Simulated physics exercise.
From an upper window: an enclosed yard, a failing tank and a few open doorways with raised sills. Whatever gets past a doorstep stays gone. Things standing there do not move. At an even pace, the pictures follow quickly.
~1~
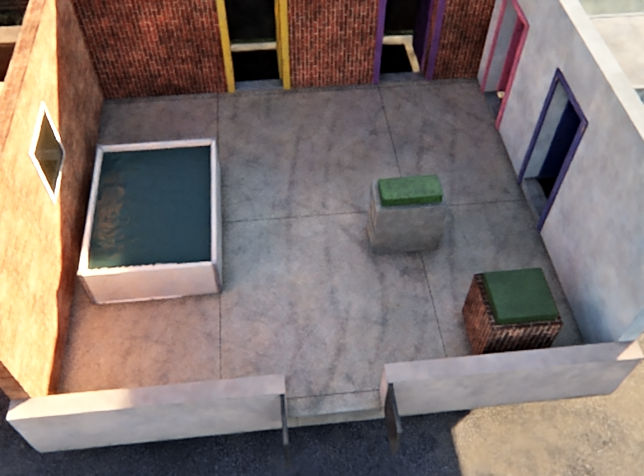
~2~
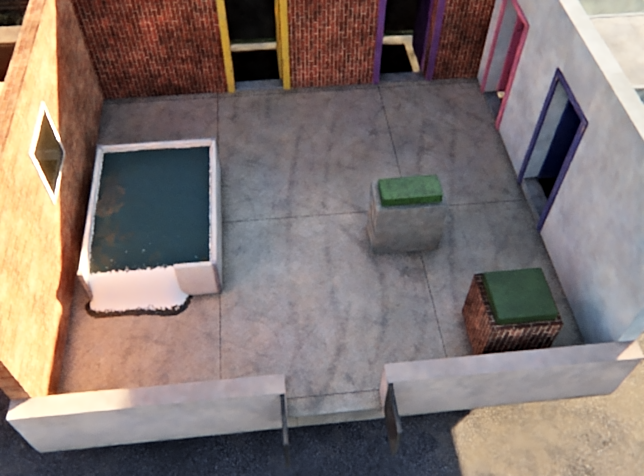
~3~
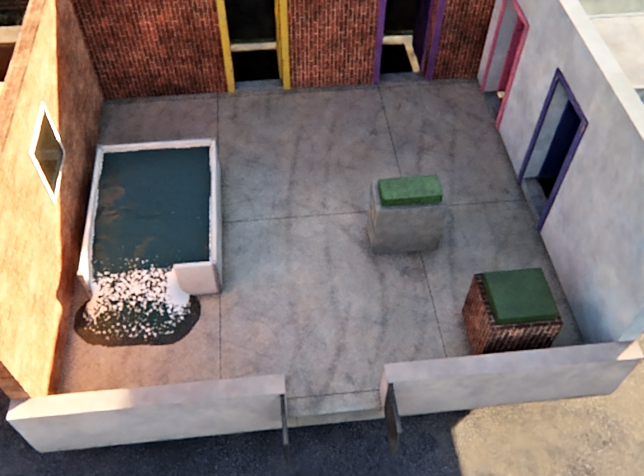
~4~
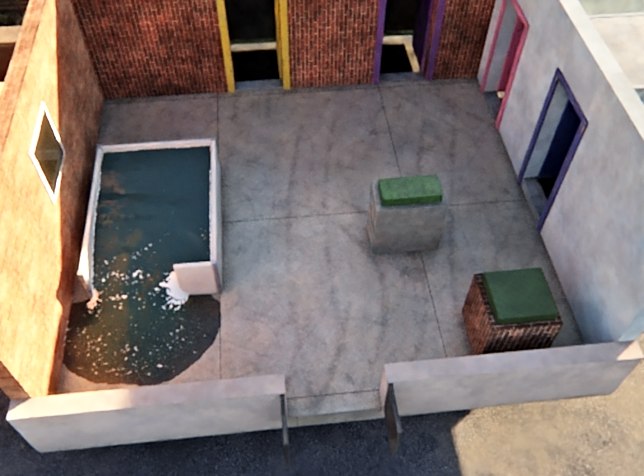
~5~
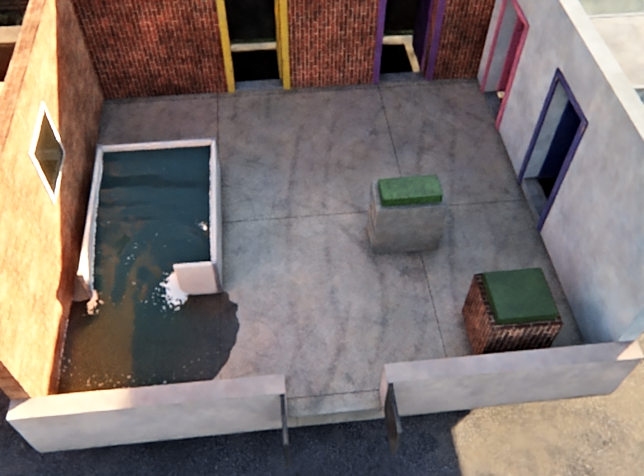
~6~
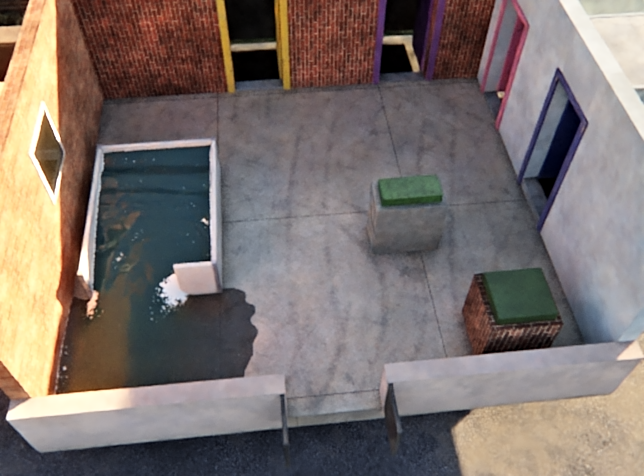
Dark water in a white-walled rectangular tank breaks out through its near side at the left of an enclosed grey-paved yard, seen from high above. Two green-topped blocks, one grey and one brick, stand to the right, among brick and pale walls with yellow, purple, pink and blue doorways. Pale froth and fragments scatter as the murky pool spreads toward the low front wall and rightward, the view staying still.
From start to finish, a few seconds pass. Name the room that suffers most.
Purple.
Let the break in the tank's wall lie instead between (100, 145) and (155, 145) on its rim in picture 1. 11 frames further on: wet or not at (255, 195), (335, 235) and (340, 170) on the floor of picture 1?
In the order given: Bare, bare, bare.
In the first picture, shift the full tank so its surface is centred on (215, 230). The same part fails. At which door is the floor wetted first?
Answer: The blue door.
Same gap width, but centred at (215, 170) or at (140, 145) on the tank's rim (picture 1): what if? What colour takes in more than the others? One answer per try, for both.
The pink one, then the pink one.
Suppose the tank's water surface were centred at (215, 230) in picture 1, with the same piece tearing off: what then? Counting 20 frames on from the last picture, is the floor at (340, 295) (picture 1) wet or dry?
That place is soaked.
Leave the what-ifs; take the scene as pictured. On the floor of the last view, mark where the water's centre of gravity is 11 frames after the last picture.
The water's middle lies around (159, 294).
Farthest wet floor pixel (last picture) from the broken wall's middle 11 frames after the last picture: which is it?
The front should reach about (438, 384).
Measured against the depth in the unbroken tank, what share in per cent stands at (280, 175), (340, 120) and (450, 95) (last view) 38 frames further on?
The depths come to near 2, 2 and 4 per cent respectively.
A moment on, water covers 10 % of the floor; yellow door not reached, pink door not reached, blue door not reached, purple door not reached.
Next, water covers 20 % of the floor; yellow door not reached, pink door not reached, blue door not reached, purple door not reached.
Then, water covers 40 % of the floor; yellow door not reached, pink door not reached, blue door not reached, purple door not reached.
Later, water covers 65 % of the floor; yellow door wet at the sill, nothing in, pink door wet at the sill, nothing in, blue door wet at the sill, nothing in, purple door not reached.
In the end, water covers 90 % of the floor; yellow door wet at the sill, nothing in, pink door a trickle in, blue door wet at the sill, nothing in, purple door some in; the purple door has let in the most.
